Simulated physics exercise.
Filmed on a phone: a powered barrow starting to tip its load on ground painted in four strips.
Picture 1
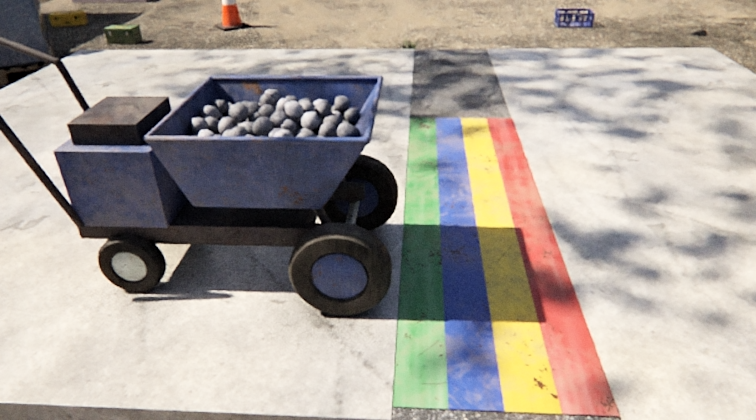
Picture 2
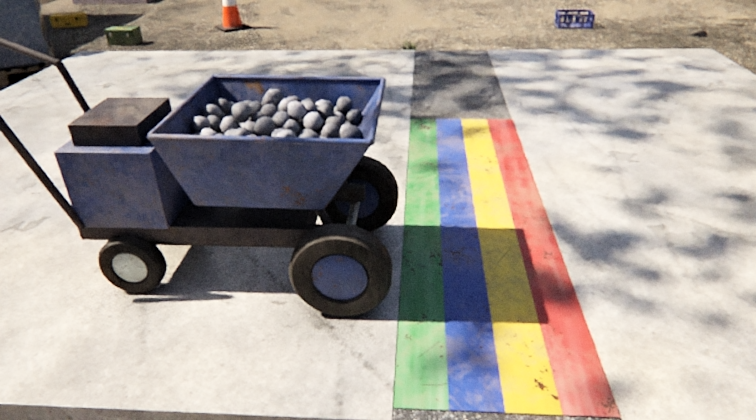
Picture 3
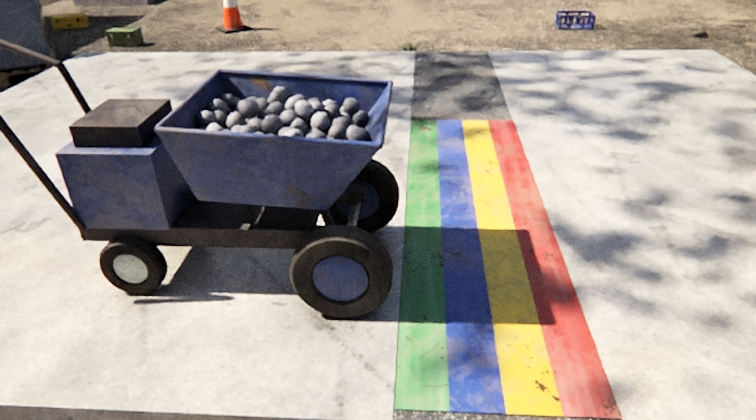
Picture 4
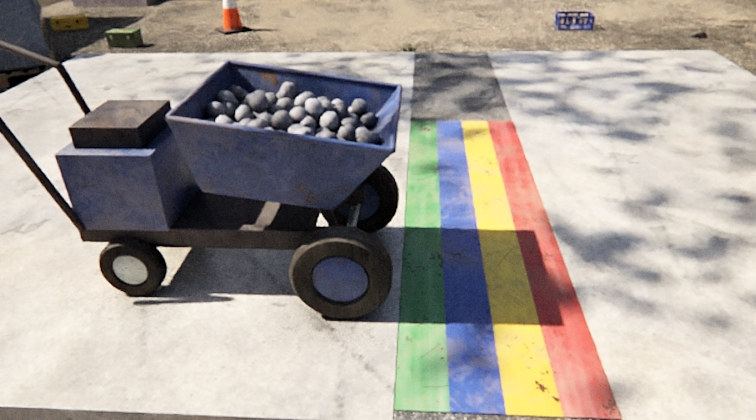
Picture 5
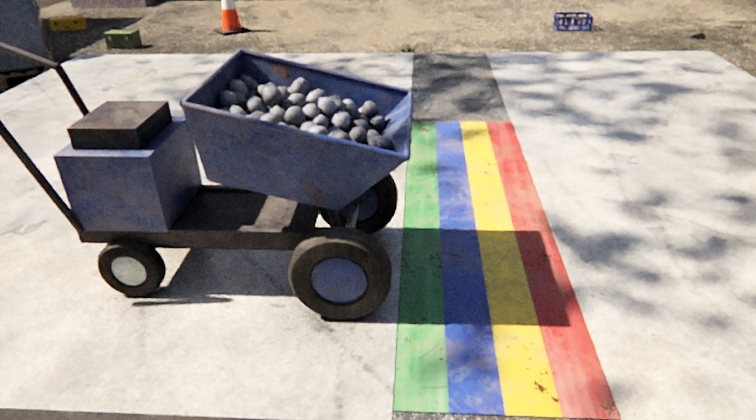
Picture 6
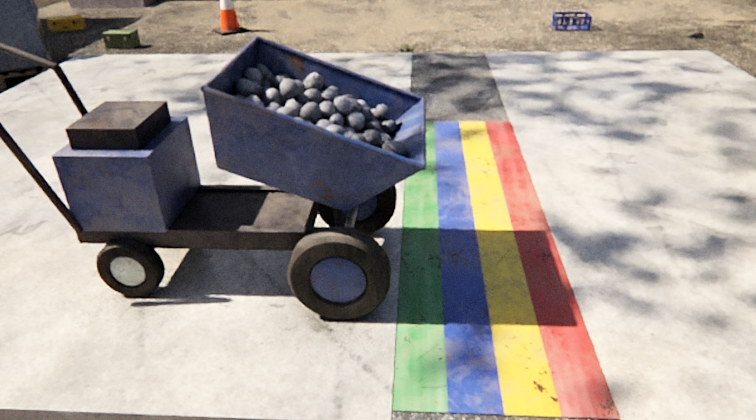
Blue skip of grey cobbles on a wheeled barrow tilting gradually rightward beside green, blue, yellow and red ground strips.
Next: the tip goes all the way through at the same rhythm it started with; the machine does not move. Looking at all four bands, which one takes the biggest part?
That would be the yellow band.
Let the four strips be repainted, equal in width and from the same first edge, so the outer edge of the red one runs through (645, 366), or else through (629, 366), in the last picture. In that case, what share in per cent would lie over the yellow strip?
Shares: Close to 40 %; close to 40 %.
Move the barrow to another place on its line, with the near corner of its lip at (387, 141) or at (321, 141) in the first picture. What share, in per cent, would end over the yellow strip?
Position 1 near 30 %, position 2 near 30 %.
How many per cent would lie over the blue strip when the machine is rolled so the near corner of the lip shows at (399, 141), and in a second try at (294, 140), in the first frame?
0 % and 30 %.
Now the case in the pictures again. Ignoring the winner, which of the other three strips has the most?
I'd say that red strip.
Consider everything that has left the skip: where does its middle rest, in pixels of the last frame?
I'd say the middle ends up at about (522, 266).
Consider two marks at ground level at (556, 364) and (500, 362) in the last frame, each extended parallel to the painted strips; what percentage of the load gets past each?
Around 40 in a hundred for the first, 80 in a hundred for the second.
Just after the last frame, skip tipped steeply; every one in the skip.
A moment on, skip tipped right over; almost all in the skip; about a tenth over the yellow strip; just a few over the red strip; just a few falling.
Further on, skip tipped right over; roughly a third in the skip; just a few over the blue strip; roughly a quarter over the yellow strip; roughly a quarter over the red strip; about a tenth off the paint.
When it is over, skip tipped right over; about a tenth in the skip; just a few over the green strip; about a tenth over the blue strip; roughly a third over the yellow strip; roughly a quarter over the red strip; roughly a quarter off the paint.
